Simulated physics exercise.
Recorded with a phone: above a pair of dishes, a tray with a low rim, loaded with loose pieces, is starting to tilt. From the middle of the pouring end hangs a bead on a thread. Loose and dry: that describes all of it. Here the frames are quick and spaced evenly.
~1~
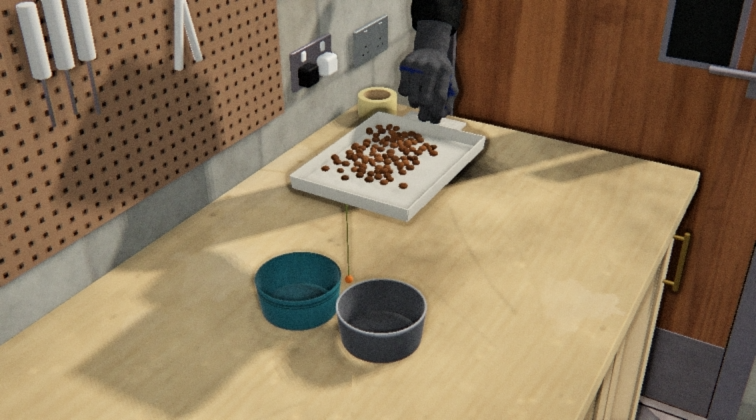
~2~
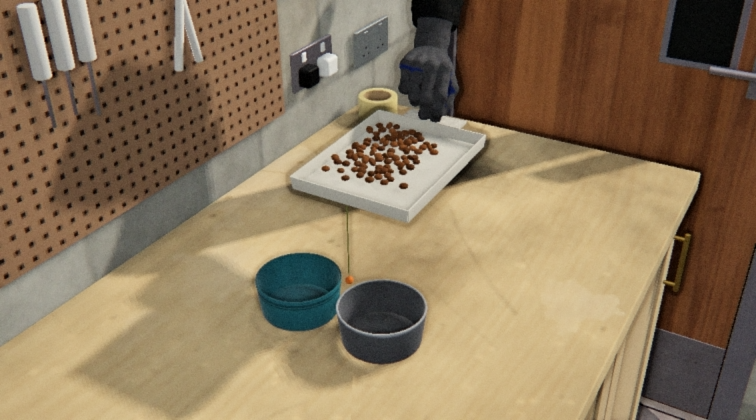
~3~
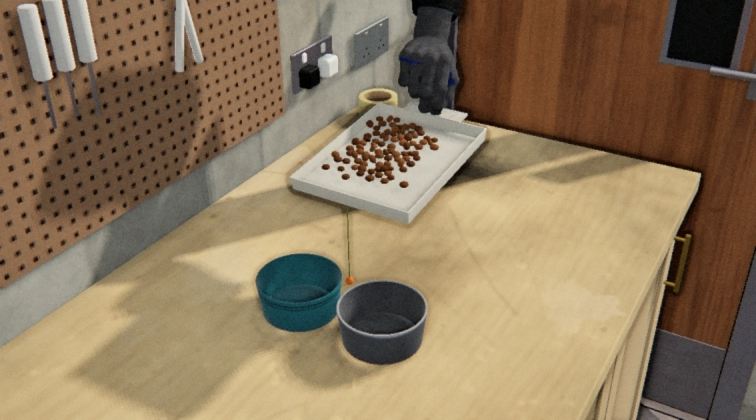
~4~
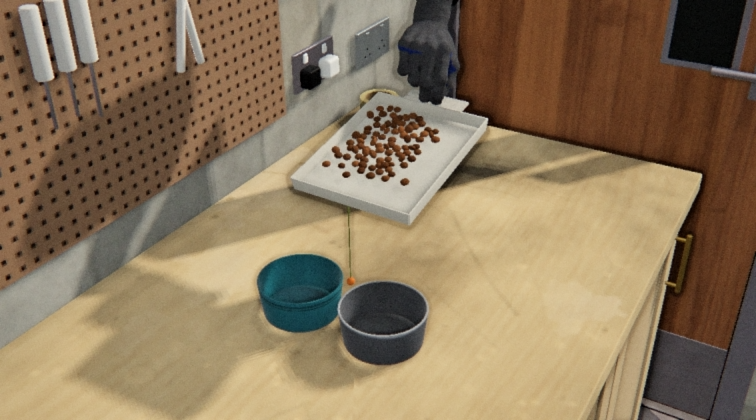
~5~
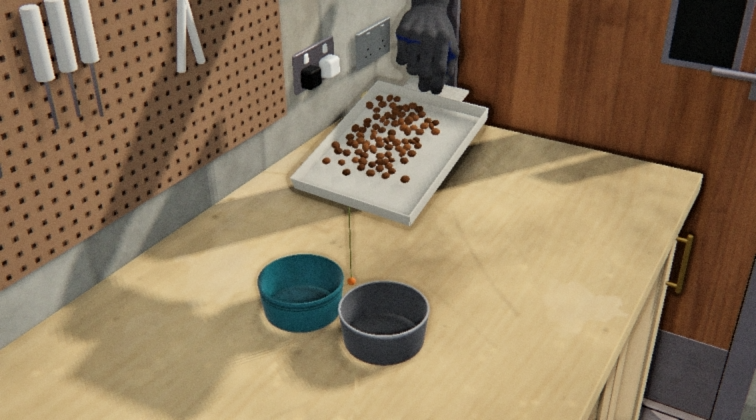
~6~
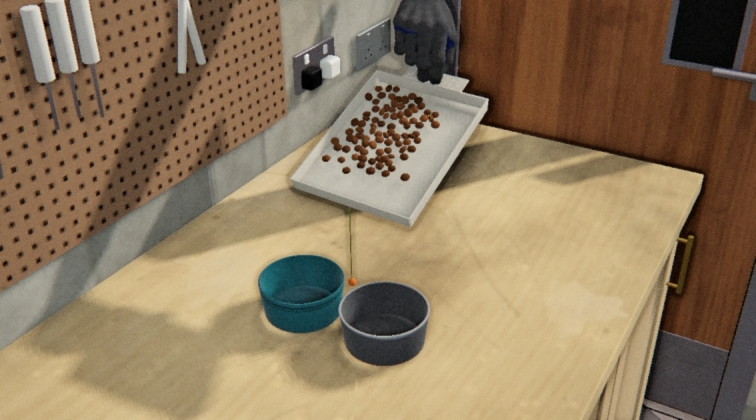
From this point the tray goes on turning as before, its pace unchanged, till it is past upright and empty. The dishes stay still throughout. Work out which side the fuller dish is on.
The right dish.
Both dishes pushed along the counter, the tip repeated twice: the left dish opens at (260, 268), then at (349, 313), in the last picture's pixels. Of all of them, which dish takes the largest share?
In the first try it's the right-side dish, and in the second it's the left-side dish.
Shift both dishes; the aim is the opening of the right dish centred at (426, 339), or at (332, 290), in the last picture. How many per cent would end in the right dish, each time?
Around 20 and around 40 per cent, in that order.
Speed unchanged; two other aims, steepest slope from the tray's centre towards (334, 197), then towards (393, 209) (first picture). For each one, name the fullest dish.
In turn: The left-hand dish; the dish on the right.
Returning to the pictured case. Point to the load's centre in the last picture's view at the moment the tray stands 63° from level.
(356, 197).
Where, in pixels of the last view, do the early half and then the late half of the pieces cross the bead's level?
For the early half I get (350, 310), and for the late half (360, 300).
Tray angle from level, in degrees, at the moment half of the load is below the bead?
Somewhere around 110 degrees.
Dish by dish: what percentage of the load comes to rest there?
Left dish: 10 per cent; right dish: 50 per cent.
Shortly afterwards, tray tipped steeply; all but a few on the tray; a little in the air.
Next, tray tipped past a quarter turn; near half on the tray; near a quarter in the right dish; only a few in the left dish; near a quarter outside both; a little in the air.
Some moments later, tray tipped past a quarter turn; near half in the right dish; a little in the left dish; near a third outside both.
In the end, tray tipped past a quarter turn; near half in the right dish; a little in the left dish; near a third outside both.
